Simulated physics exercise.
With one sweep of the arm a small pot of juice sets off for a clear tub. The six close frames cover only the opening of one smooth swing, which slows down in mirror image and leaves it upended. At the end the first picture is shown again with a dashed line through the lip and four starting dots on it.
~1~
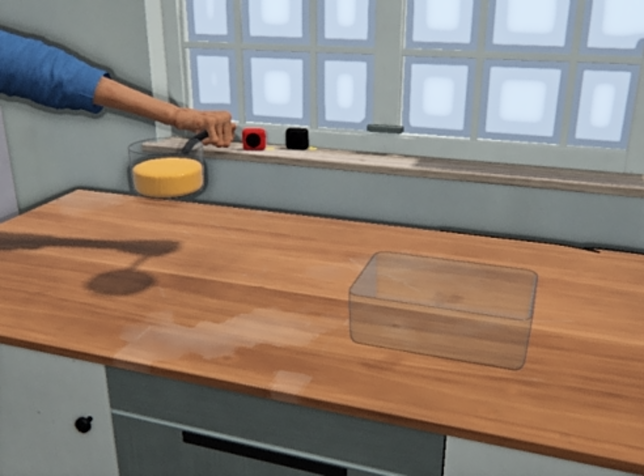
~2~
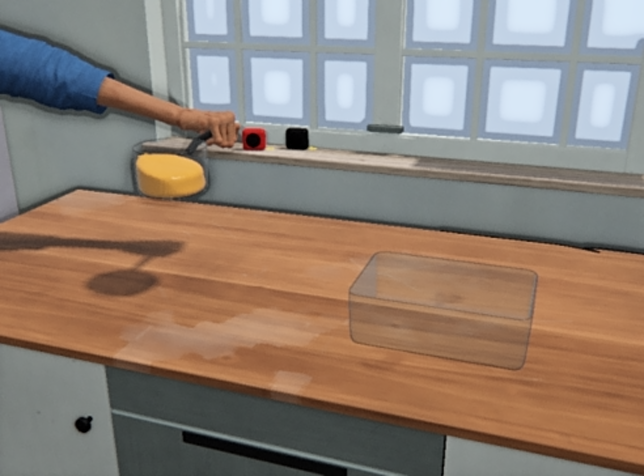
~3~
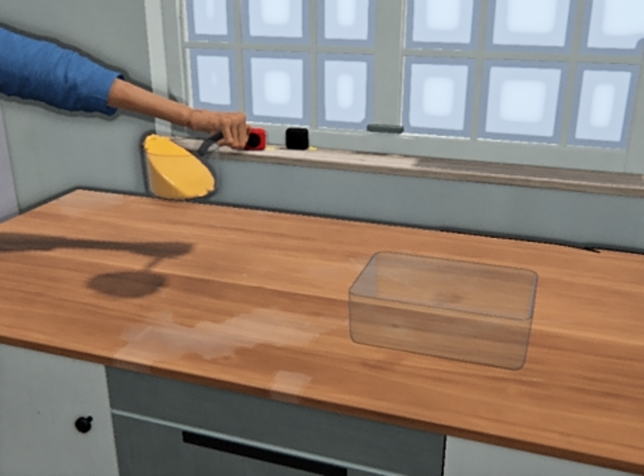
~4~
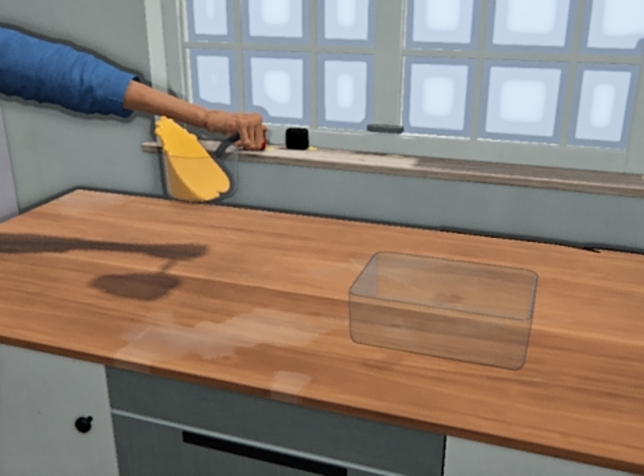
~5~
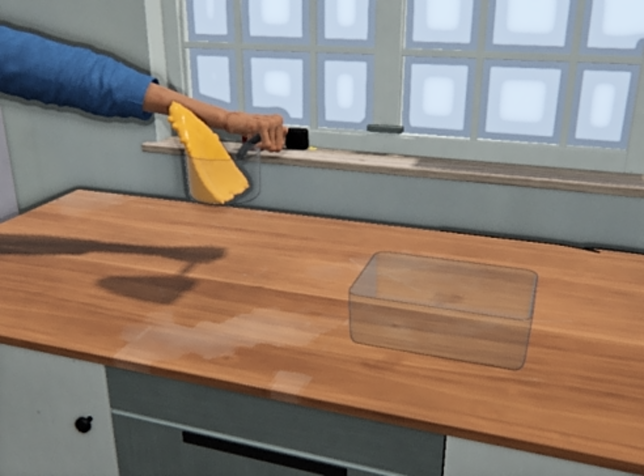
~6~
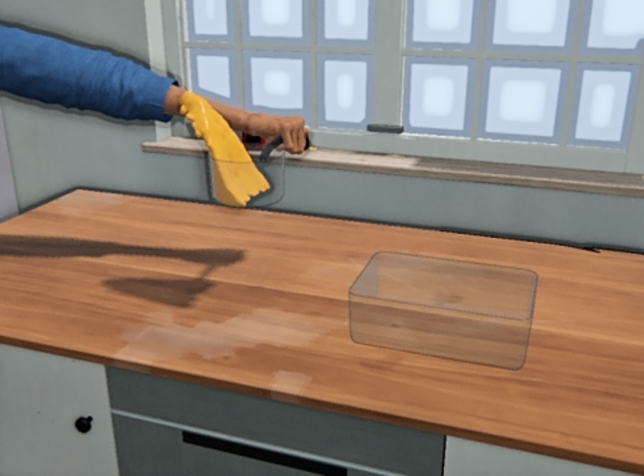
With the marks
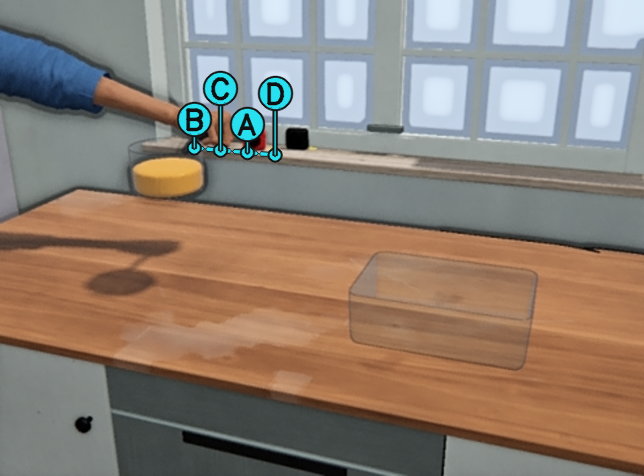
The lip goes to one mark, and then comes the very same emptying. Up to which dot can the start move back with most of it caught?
C will do.
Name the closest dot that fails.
It is B.
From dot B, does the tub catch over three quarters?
No, less.
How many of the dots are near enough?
Three of the four.
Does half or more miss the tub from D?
No.
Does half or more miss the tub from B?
Yes, it does.
In cyan, A at (247, 152); B at (194, 147); C at (220, 150); D at (275, 155).
Choosing A, about 68 % lands in the tub, 5 % falls short and 28 % goes beside or beyond.
Choosing B, about 27 % lands in the tub, 53 % falls short and 20 % goes beside or beyond.
Choosing C, about 67 % lands in the tub, 11 % falls short and 21 % goes beside or beyond.
Choosing D, about 69 % lands in the tub, 3 % falls short and 29 % goes beside or beyond.
